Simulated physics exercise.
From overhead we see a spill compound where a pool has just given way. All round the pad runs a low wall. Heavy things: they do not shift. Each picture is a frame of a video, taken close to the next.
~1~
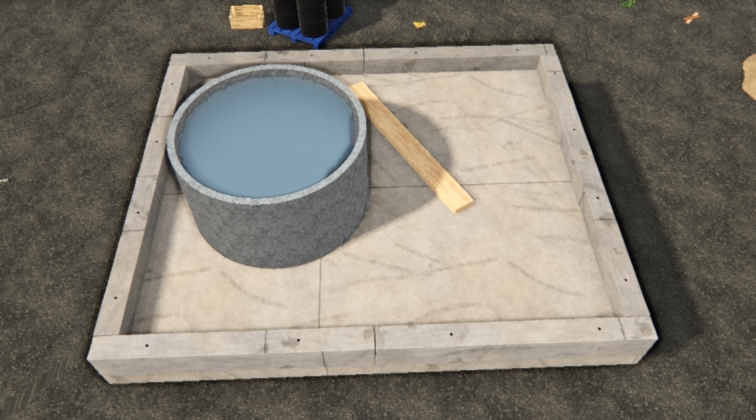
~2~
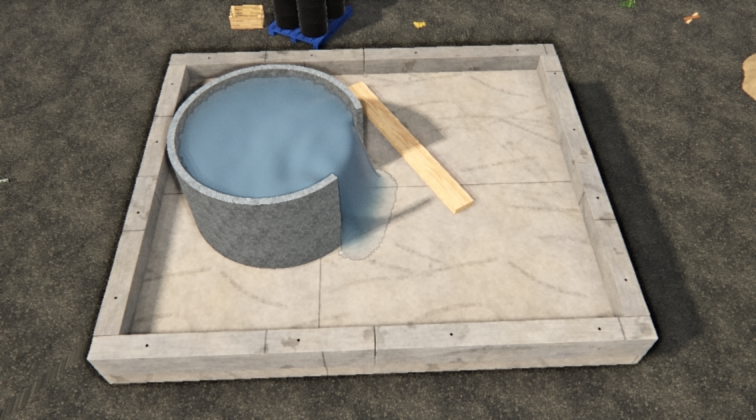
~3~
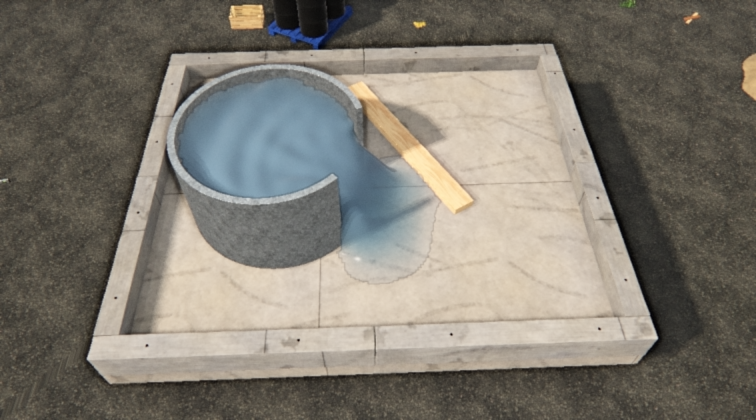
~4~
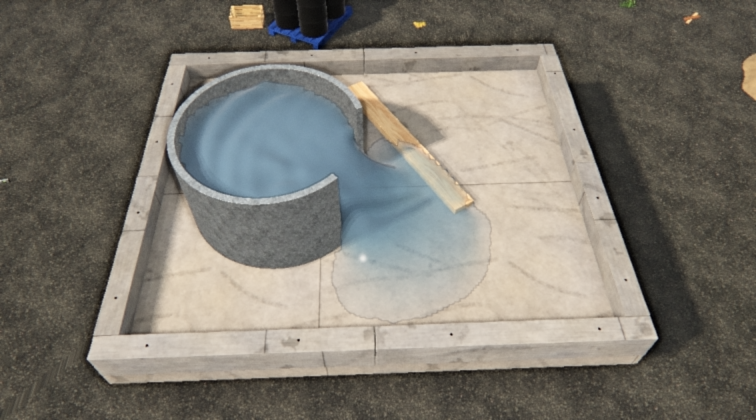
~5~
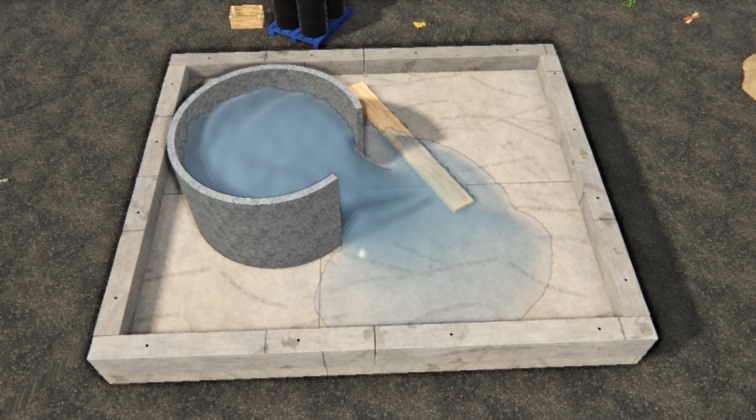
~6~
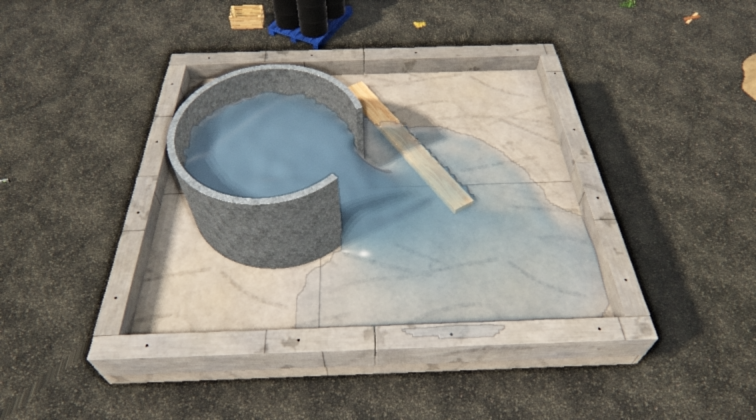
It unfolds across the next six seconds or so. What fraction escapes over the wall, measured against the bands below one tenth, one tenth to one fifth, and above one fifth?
The fraction that escapes is one tenth to one fifth.
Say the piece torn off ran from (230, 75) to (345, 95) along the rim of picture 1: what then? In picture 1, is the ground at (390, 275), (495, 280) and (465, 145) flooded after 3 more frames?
As listed: Not flooded, free of water, covered.
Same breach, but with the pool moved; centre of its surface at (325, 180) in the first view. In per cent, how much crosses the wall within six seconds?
About 26 per cent.
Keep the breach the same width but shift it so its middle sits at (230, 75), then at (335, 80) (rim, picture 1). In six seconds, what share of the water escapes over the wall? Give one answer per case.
Some 32 in a hundred first, then some 16 in a hundred.
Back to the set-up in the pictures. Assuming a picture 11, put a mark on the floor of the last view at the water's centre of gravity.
About (385, 213).
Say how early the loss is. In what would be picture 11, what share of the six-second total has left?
Estimate: Some 10 %.
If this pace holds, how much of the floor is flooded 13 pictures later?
That's roughly 75 per cent.
A moment on, water covers 50 % of the floor; the low wall has let 0 % over.
Next, water covers 55 % of the floor; the low wall has let 2 % over.
Then, water covers 65 % of the floor; the low wall has let 12 % over.
Later, water covers 75 % of the floor; the low wall has let 15 % over.
In the end, water covers 85 % of the floor; the low wall has let 15 % over.
